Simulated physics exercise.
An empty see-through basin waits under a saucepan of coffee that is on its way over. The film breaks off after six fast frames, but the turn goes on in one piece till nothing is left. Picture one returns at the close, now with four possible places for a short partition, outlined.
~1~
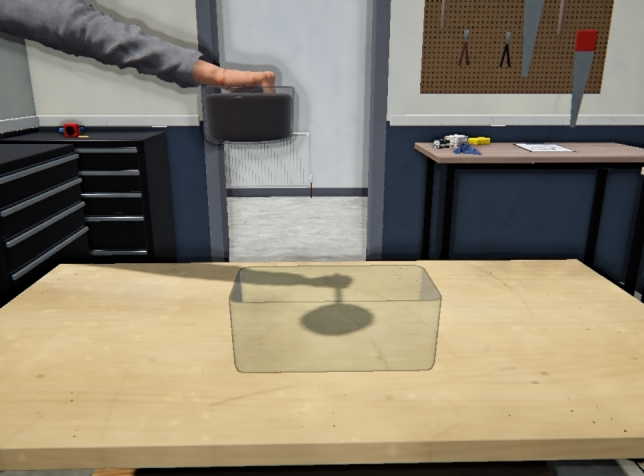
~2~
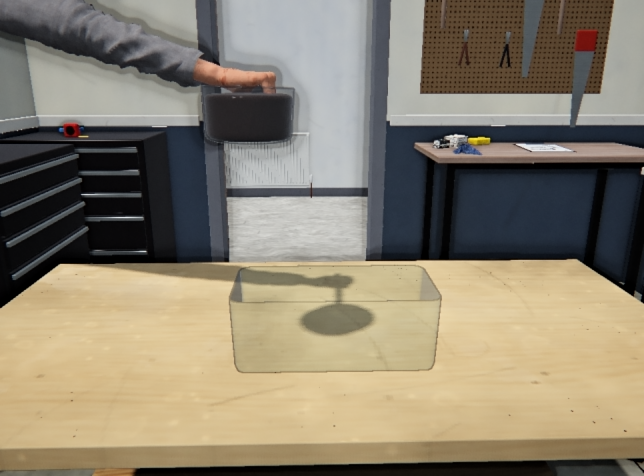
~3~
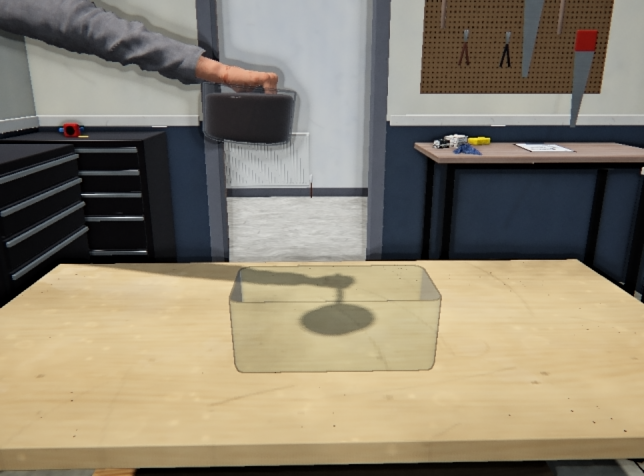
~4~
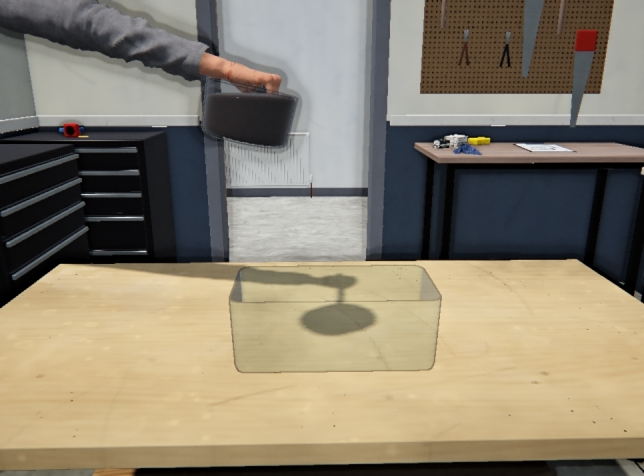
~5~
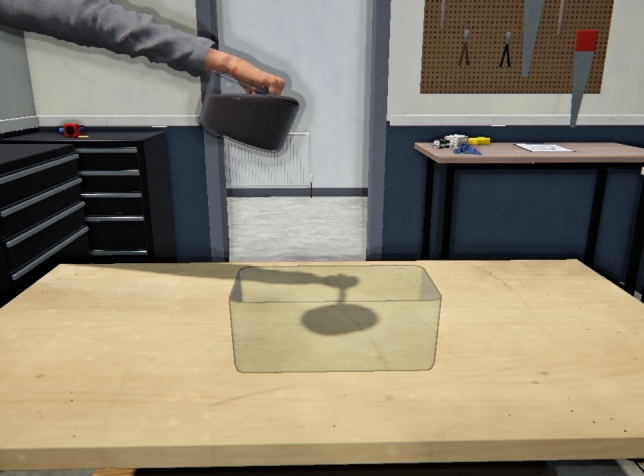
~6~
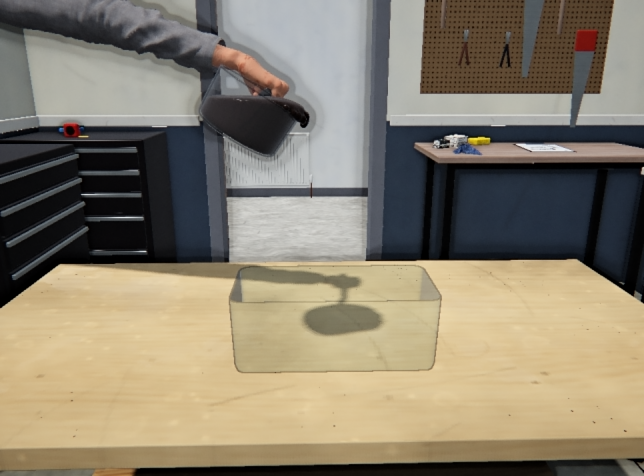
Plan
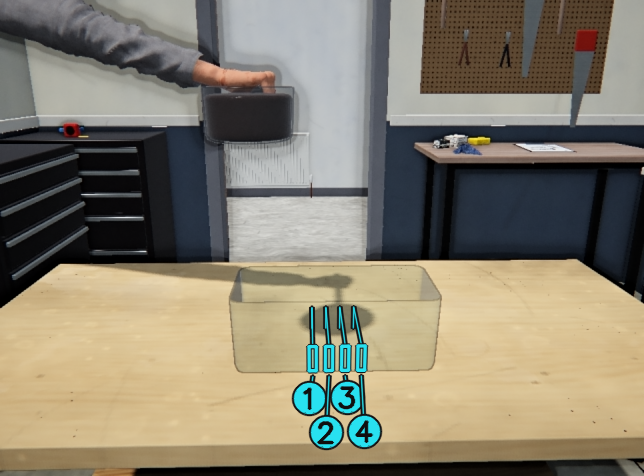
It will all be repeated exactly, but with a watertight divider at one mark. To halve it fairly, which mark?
4 works best here.
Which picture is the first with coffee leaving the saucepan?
In picture 5.
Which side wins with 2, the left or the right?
The right side.
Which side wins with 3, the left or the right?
The right side.
On the marked copy, 1 at (312, 376); 2 at (329, 376); 3 at (345, 375); 4 at (361, 375).
For place 1, about 8 % ends left of the wall and 89 % right of it; 3 % is lost outside.
For place 2, about 19 % ends left of the wall and 79 % right of it.
For place 3, about 32 % ends left of the wall and 65 % right of it; 3 % is lost outside.
For place 4, about 51 % ends left of the wall and 46 % right of it; 3 % is lost outside.
